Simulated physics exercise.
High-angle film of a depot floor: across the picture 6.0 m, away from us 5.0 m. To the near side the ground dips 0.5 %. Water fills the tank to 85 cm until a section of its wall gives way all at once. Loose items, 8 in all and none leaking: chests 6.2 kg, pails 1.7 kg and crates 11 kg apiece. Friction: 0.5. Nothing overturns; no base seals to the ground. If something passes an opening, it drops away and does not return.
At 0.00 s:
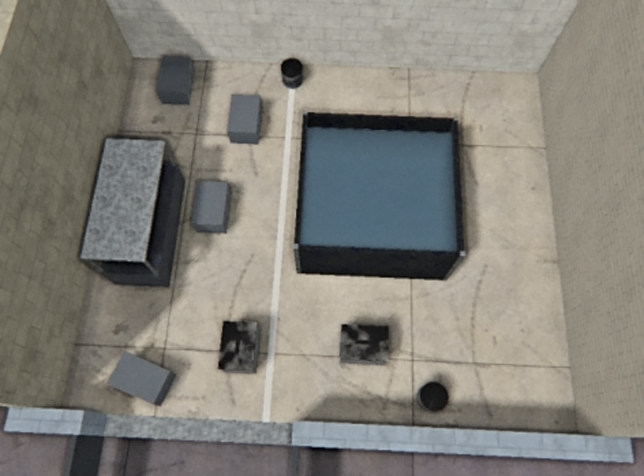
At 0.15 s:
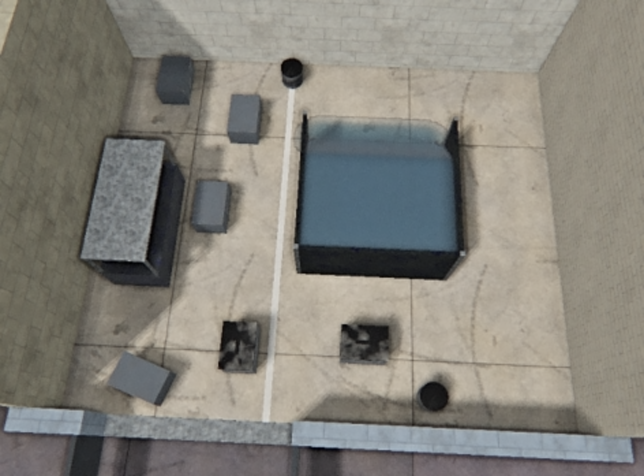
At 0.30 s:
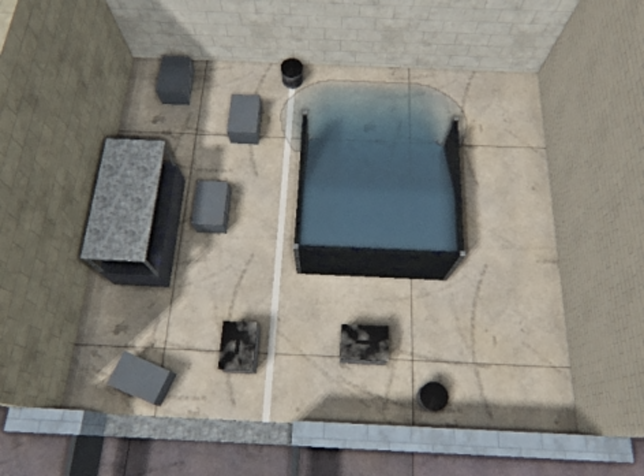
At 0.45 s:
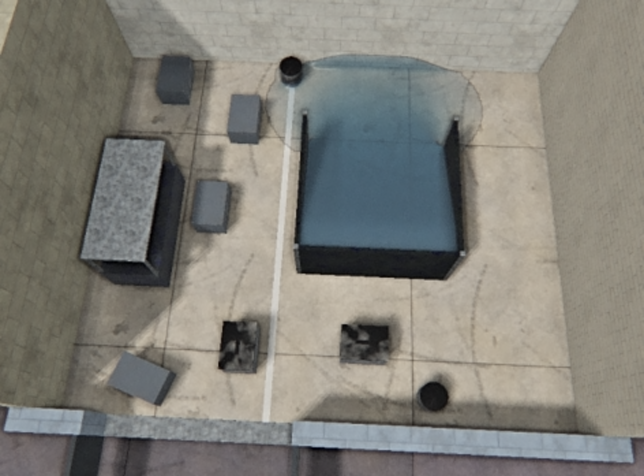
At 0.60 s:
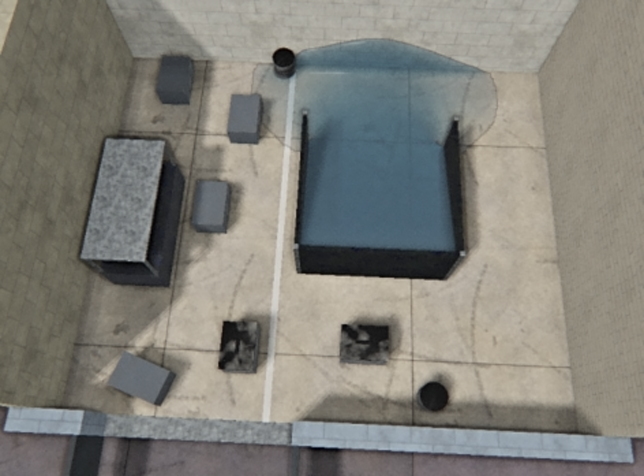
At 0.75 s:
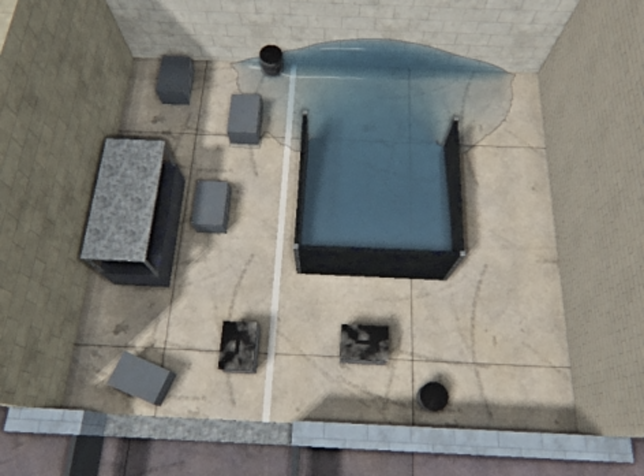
A black-walled tank of blue water lost its far side, and the water spread out across the floor to the back wall, nudging a small dark pail a little to the left.
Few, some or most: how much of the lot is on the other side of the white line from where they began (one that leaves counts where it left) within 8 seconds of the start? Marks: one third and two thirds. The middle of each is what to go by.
By my count it is short of a third.
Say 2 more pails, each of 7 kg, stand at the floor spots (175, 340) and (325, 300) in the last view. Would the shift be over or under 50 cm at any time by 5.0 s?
Taking them in that order, they come out lesser and lesser.
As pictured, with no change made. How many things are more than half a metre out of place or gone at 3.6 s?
By that point, 4.
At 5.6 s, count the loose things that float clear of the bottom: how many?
I count 7.
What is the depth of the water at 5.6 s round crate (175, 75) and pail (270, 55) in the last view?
First roughly 10 cm, second roughly 12 cm.
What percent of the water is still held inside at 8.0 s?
Roughly 88 percent.
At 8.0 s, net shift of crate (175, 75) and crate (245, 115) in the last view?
Log: Item 1 at 140 cm, item 2 washed out.
After 1.6 s 1 of 8 are over the mark; 1 afloat.
After 3.6 s 1 of 8 are over the mark; 3 afloat.
After 5.6 s 1 of 8 are over the mark; 7 afloat.
After 8.0 s 2 of 8 are over the mark; 5 afloat.
